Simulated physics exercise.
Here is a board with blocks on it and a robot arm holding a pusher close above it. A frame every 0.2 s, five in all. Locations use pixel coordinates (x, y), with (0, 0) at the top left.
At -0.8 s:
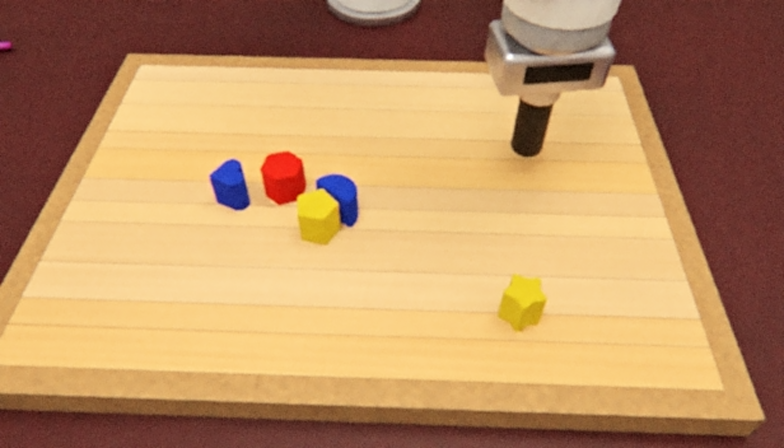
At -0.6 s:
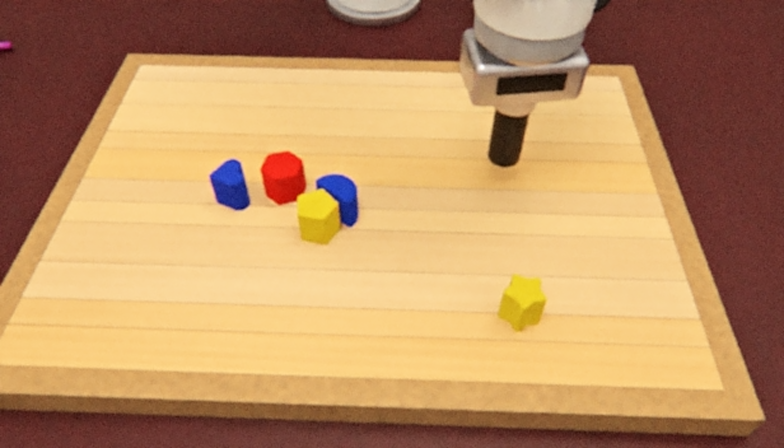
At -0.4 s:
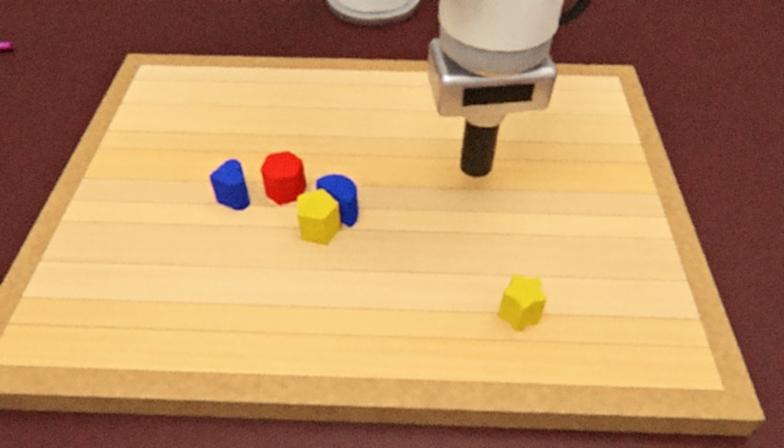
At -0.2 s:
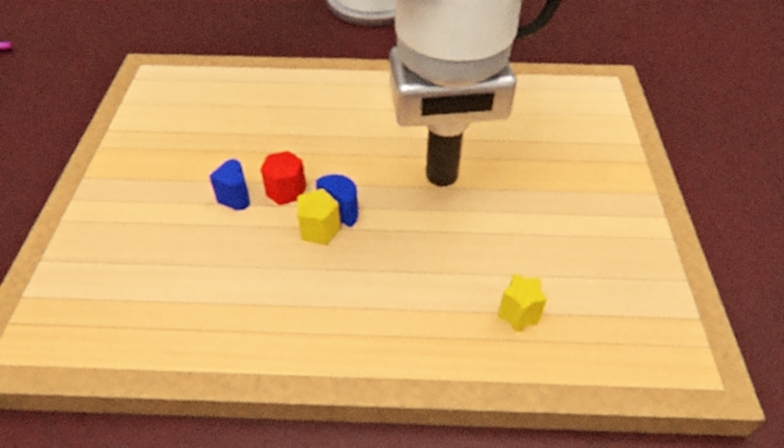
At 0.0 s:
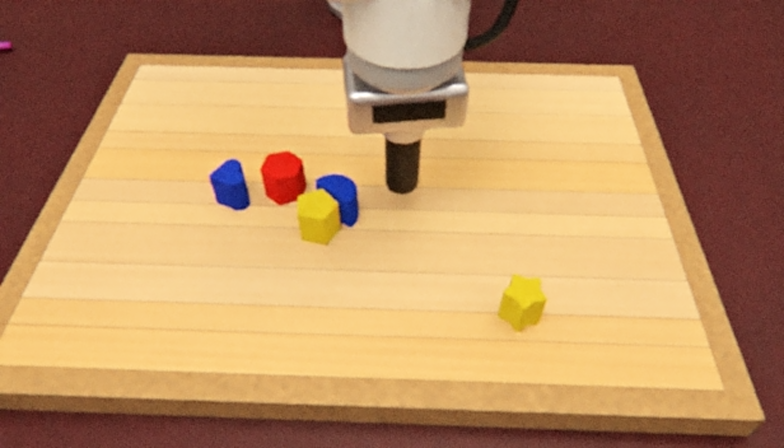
A robot arm with a short black tip moves above a pale wooden board on a dark reddish surface, seen from a raised, unmoving view. A blue block, a red hexagonal block, a yellow five-sided block and a blue half-round block sit left of centre, with a yellow star-shaped block at lower right. From the upper right, the arm glides steadily left and slightly downward towards the cluster, while every block stays still.
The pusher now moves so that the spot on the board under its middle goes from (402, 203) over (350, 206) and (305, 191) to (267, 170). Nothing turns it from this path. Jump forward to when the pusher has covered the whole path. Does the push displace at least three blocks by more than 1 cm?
In short: Yes.
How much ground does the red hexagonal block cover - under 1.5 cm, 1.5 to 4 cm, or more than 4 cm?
It goes beyond 4 cm.
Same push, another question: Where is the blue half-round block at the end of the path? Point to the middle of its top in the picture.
The blue half-round block ends near (287, 188).
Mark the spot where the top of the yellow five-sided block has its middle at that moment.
The yellow five-sided block ends near (290, 211).
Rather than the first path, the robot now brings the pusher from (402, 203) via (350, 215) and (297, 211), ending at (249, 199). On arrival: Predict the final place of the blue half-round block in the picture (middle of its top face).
Its top centre is at about (230, 197).
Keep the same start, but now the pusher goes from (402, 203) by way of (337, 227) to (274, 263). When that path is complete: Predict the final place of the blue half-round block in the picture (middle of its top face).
My best guess is (264, 204).
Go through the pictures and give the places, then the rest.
Lower end of the pusher (526, 148), tops of blocks, blue heart (229, 172), red hexagonal block (281, 164), yellow five-sided block (316, 204), blue half-round block (339, 185), in the first frame.
Pusher (503, 158), blocks as before, in the second frame.
Pusher (476, 168), blocks as before, in the third frame.
Pusher (442, 177), blocks as before, in the fourth frame.
Pusher (402, 184), blue heart (229, 172), red hexagonal block (281, 164), yellow five-sided block (316, 204), blue half-round block (339, 185), in the fifth frame.
The first path, step by step. One third of the way, pusher (348, 187); yellow five-sided block (301, 209), turned 15° anticlockwise; blue half-round block (315, 188).
Two thirds of the way, pusher (302, 172); red hexagonal block (267, 159); yellow five-sided block (290, 211), turned 45° anticlockwise; blue half-round block (287, 188), turned 35° anticlockwise.
At the end, pusher (263, 151); blue heart (222, 171), turned 35° anticlockwise; red hexagonal block (226, 145), turned 25° anticlockwise; yellow five-sided block (290, 211), turned 45° anticlockwise; blue half-round block (287, 188), turned 35° anticlockwise.
